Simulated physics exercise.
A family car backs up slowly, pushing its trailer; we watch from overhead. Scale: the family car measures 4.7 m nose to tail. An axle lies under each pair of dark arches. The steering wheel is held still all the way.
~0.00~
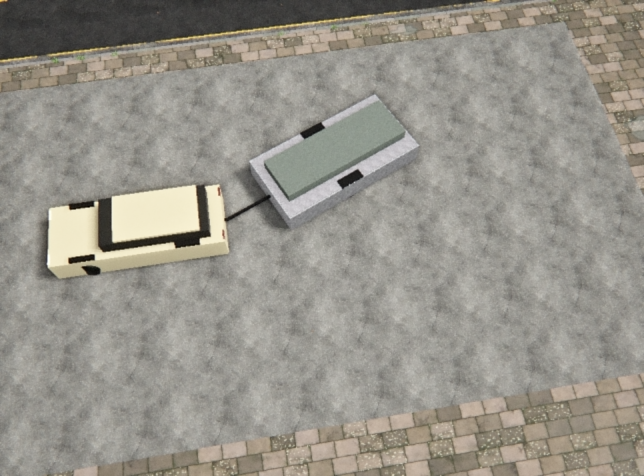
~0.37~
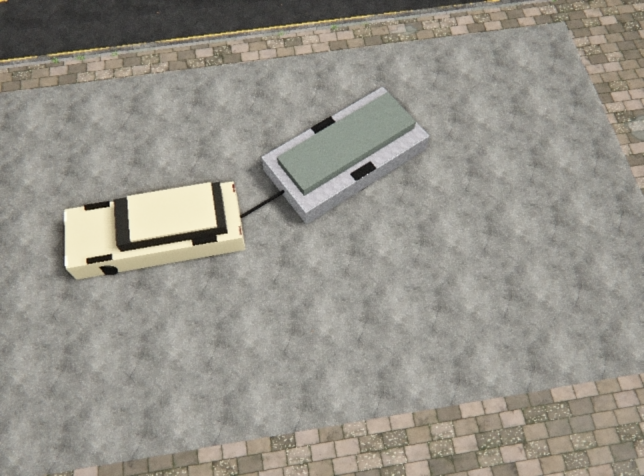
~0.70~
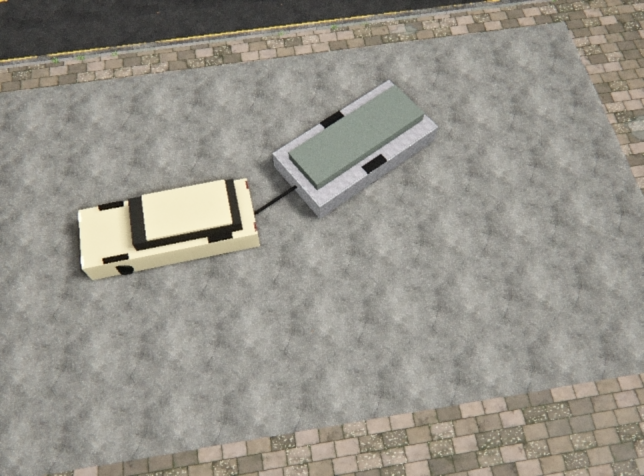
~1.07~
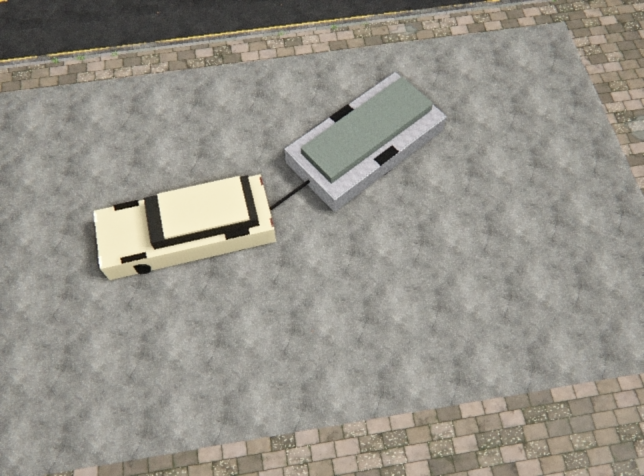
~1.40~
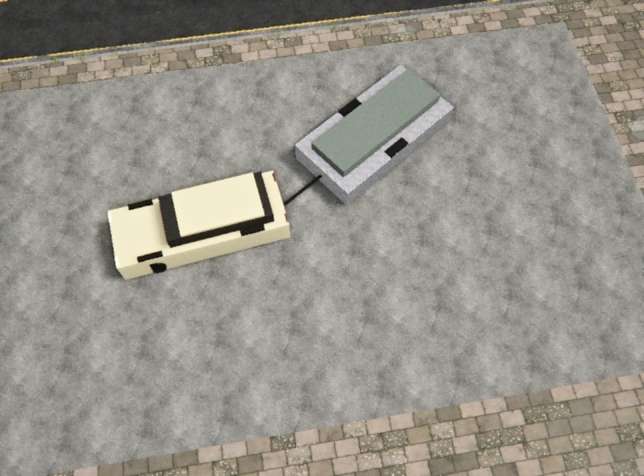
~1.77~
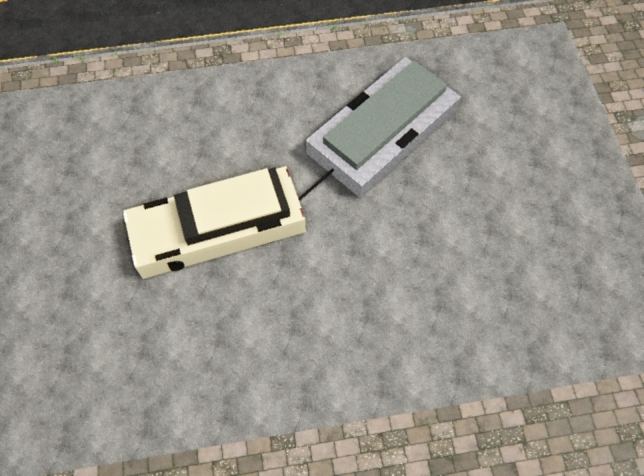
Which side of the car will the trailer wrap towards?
It swings round to the driver's right-hand side.
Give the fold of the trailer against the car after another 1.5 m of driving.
Some 30° to its right.
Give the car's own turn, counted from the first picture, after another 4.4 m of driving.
About 26°.
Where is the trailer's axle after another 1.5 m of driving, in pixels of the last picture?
Around (409, 92).
After 3.0 s, the tail is 32° to the car's right, the car has turned 15° and the trailer's axle is at (409, 92) of the last picture.
After 4.2 s, the tail is 38° to the car's right, the car has turned 21° and the trailer's axle is at (426, 64) of the last picture.
After 5.5 s, the tail is 47° to the car's right, the car has turned 27° and the trailer's axle is at (432, 37) of the last picture.
After 6.7 s, the tail is 60° to the car's right, the car has turned 33° and the trailer's axle is at (429, 14) of the last picture; it has jack-knifed.
